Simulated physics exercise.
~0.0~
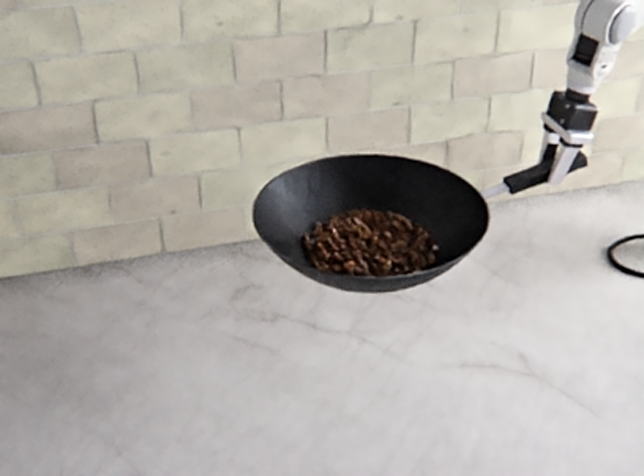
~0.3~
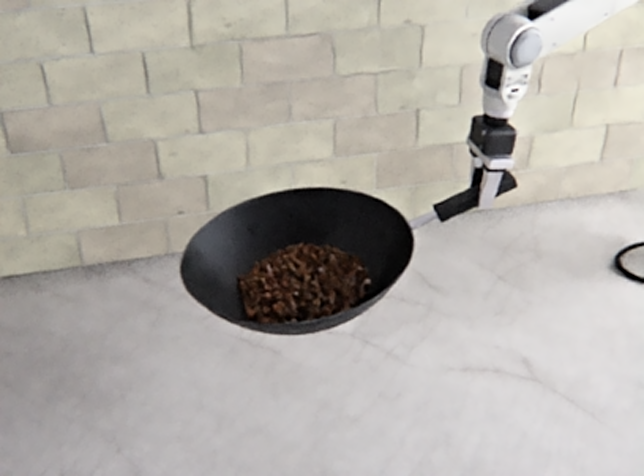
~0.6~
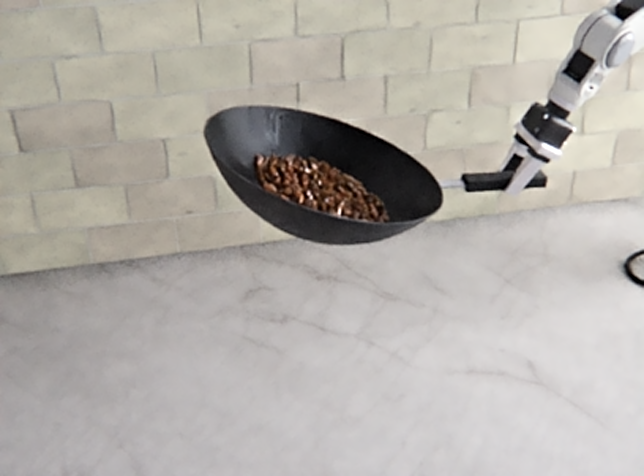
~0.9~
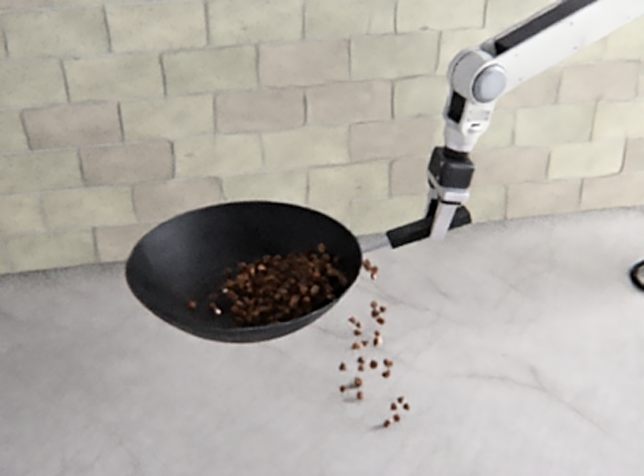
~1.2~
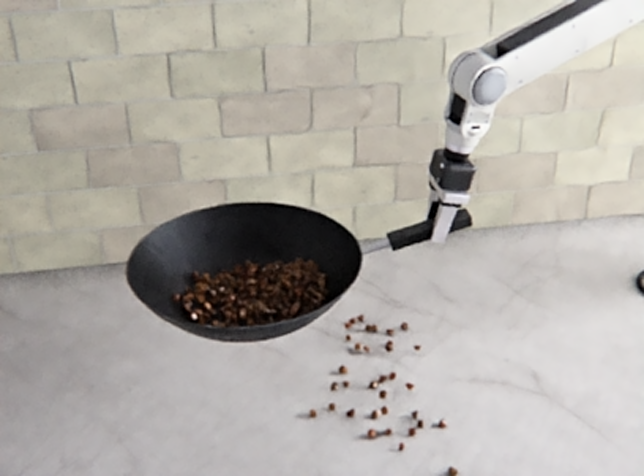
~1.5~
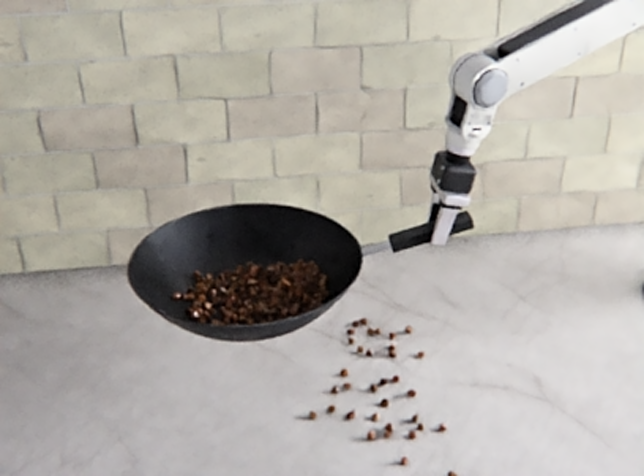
Over a pale marbled counter by a brick wall, a robot arm moved a black wok of brown pellets left, lifted and tipped it, then swung it down level, spilling some pellets over the rim; it stopped with most still inside and a few scattered below.
